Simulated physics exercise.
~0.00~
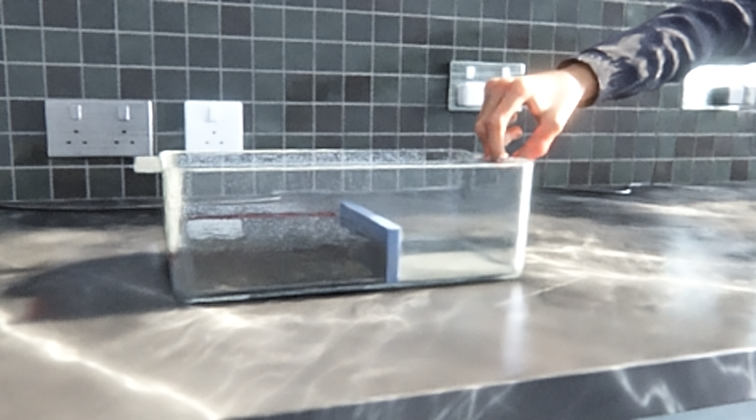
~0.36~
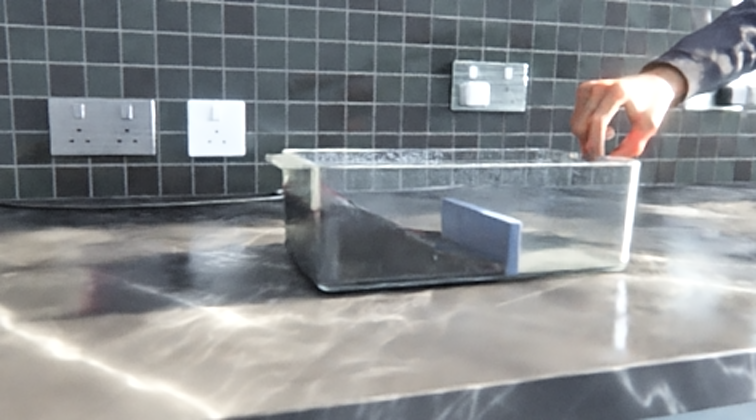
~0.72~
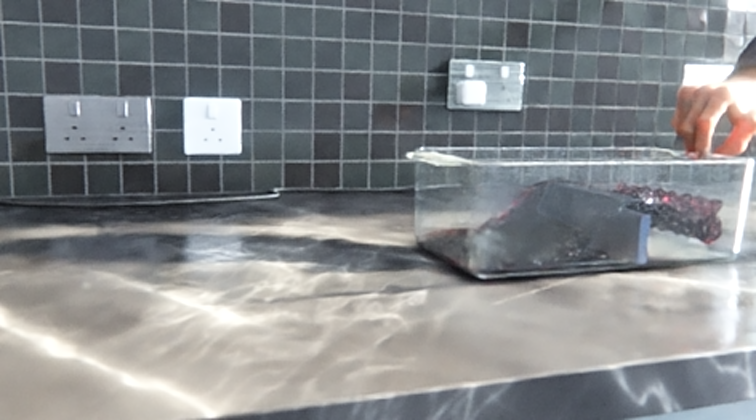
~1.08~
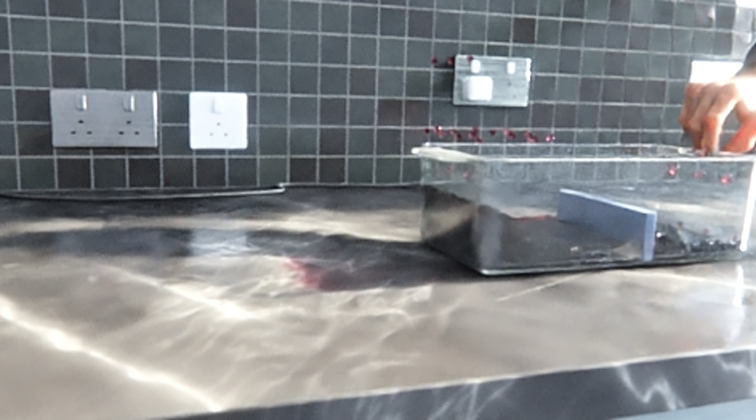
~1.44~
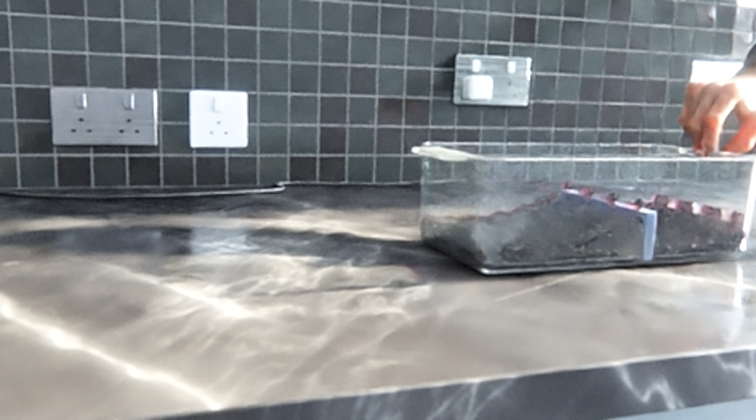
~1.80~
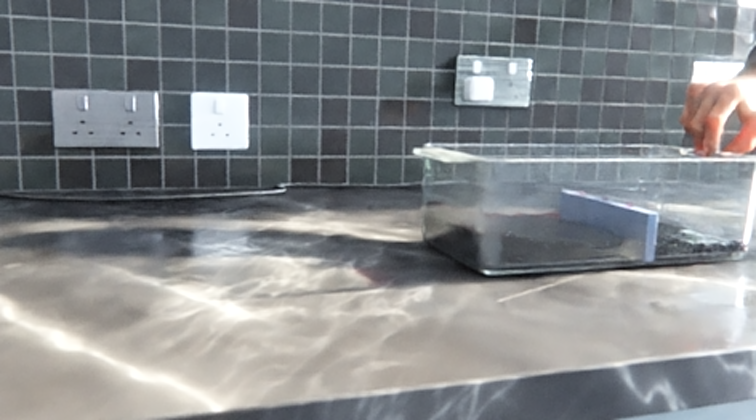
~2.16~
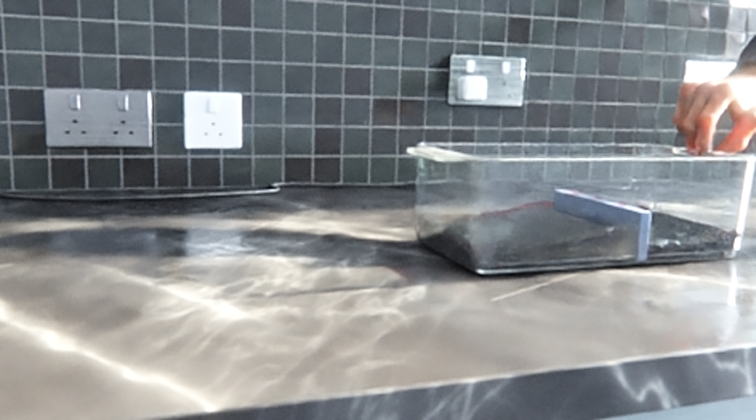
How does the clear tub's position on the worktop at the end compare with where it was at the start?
At the start the tub sits around the middle of the view, with its left end close to the wall sockets on the left. By the end it is well over to the right, leaving the left side of the worktop clear.
On a marbled kitchen worktop in front of dark tiles and wall sockets, a hand grips the right end of a clear oblong tub with dark wine lying to the left of a blue divider. The hand pulls the tub to the right, and the wine piles up towards the left end. It then surges back over the divider in a dark, reddish splash, and a few drops fly above the rim. The tub stays put while the wine sloshes and calms. It ends with dark liquid on both sides, the hand still at the rim.
